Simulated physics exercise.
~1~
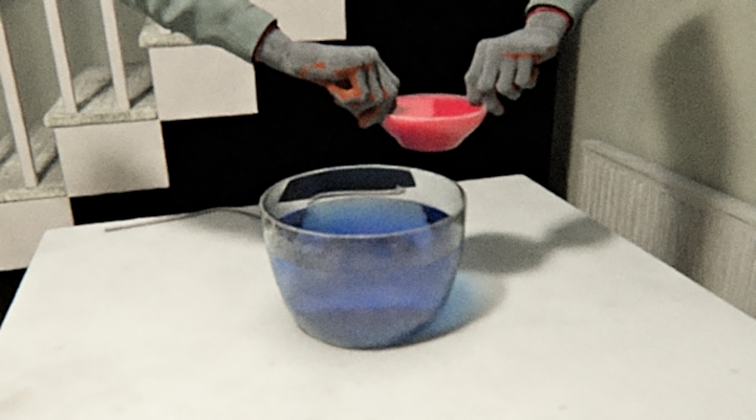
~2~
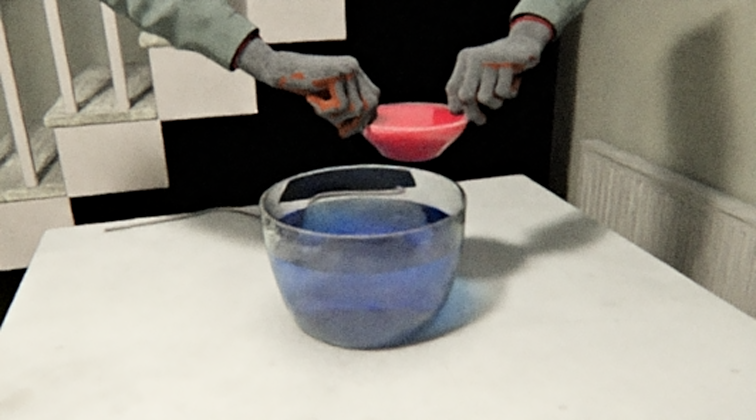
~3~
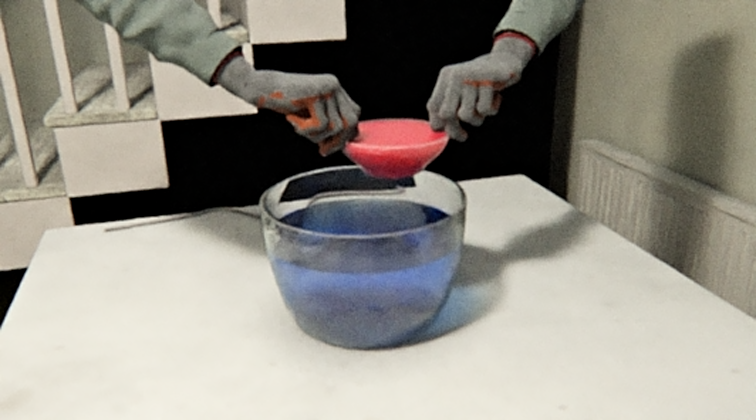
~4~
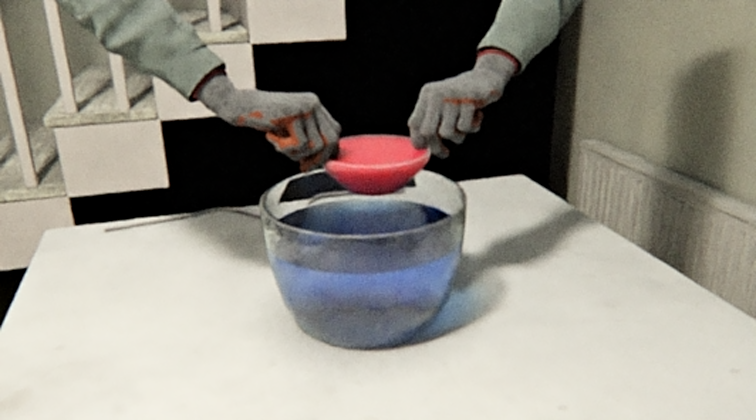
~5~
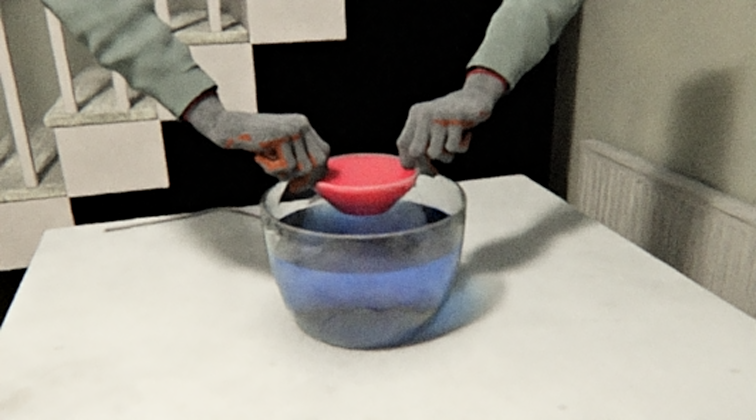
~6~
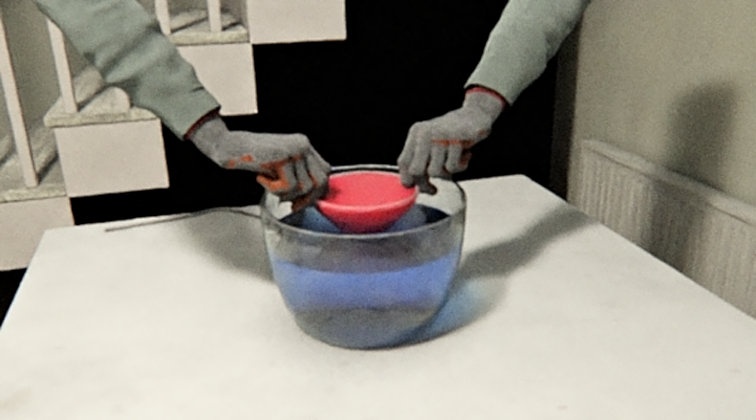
A small red bowl held by two gray-gloved hands moves left and downward over a glass basin of blue water on a white table, lowering past the basin's rim until it is just above the water.
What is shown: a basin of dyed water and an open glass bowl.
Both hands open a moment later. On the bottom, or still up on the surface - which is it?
On the bottom.
Shortly, the bowl dips into the dyed water.
Then, dyed water pours in over its rim.
At the finish, the bowl lies on the bottom.
